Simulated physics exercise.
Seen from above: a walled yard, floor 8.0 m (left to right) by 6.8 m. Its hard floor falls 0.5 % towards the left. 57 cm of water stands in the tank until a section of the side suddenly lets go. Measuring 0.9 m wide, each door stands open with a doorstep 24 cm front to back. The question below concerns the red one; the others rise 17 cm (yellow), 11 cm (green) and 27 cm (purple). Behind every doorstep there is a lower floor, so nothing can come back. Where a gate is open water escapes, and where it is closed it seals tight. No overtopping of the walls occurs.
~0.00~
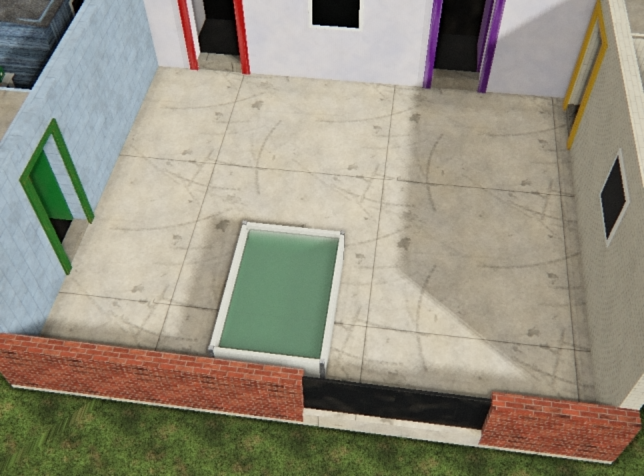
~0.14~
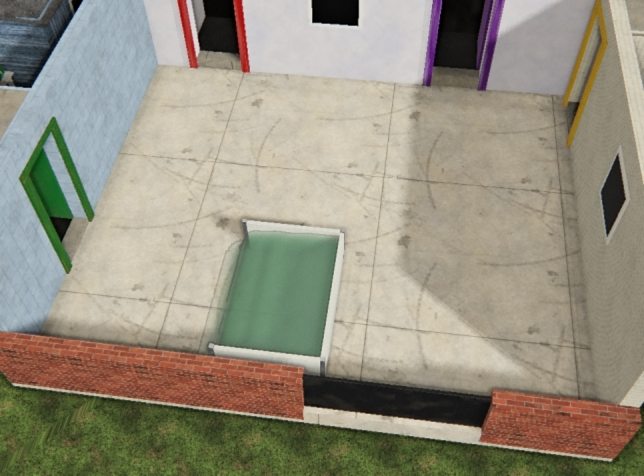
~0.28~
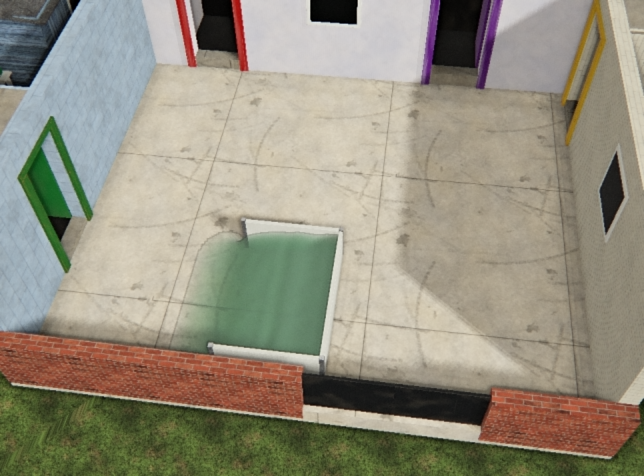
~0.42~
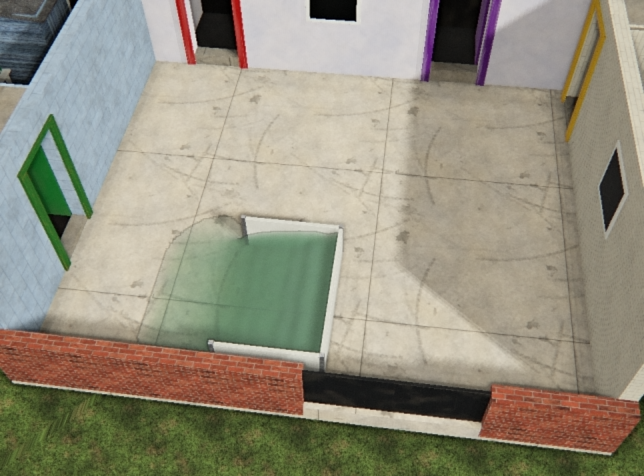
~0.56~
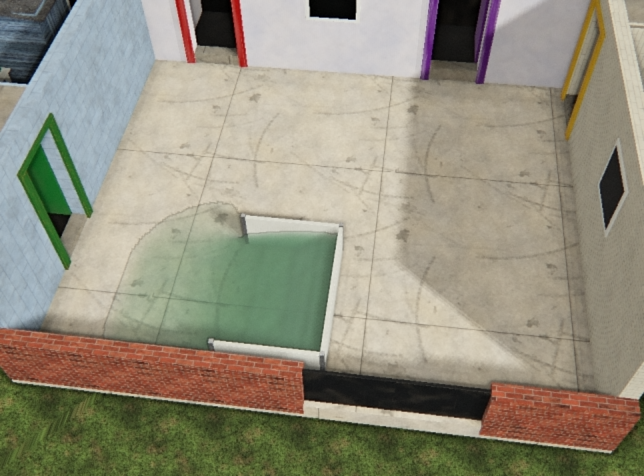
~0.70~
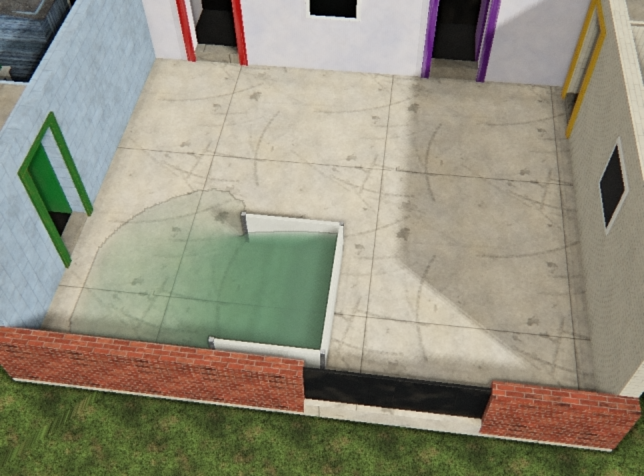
Green water stands in a white-rimmed rectangular tank near the front of a walled concrete yard, seen from above by a camera that barely shifts. A green door is in the blue left wall, red and purple ones in the white back wall, a yellow one at right, and low brick in front. The tank's left side disappears and water pours out leftward, spreading across the floor in a widening, thinning rounded sheet.
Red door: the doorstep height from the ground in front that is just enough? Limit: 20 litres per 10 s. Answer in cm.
10 cm.
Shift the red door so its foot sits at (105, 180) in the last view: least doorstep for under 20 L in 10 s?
About 11.0 cm.
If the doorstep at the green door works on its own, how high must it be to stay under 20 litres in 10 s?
For green, a step near 24 cm.
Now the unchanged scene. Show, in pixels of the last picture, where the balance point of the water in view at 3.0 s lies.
The balance point sits at roughly (151, 266).
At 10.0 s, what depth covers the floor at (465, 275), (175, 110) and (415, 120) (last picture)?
Depth: About 0, 7, 3 cm.
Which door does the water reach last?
That would be the yellow door.
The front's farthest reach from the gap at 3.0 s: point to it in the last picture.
Look about (155, 62) in the last picture.
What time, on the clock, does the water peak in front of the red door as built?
At roughly 5.0 s.
After 1.4 s water covers 20 % of the floor, deepest (41 cm) near (34, 346); it has not reached the red door.
After 3.0 s water covers 25 % of the floor, deepest (22 cm) near (29, 357); it has not reached the red door.
After 10.0 s water covers 65 % of the floor, deepest (8 cm) near (117, 152); 6 cm at the red door, 0 litres in over its 23 cm doorstep.
At the red door as built, the water arrived by 3.7 s and peaked near 15 cm at 4.8 s.
With a doorstep of 8.5 cm, 39 litres would have come in within the 10 s; with 12 cm, 8 litres. So under 20 litres takes about 10 cm.
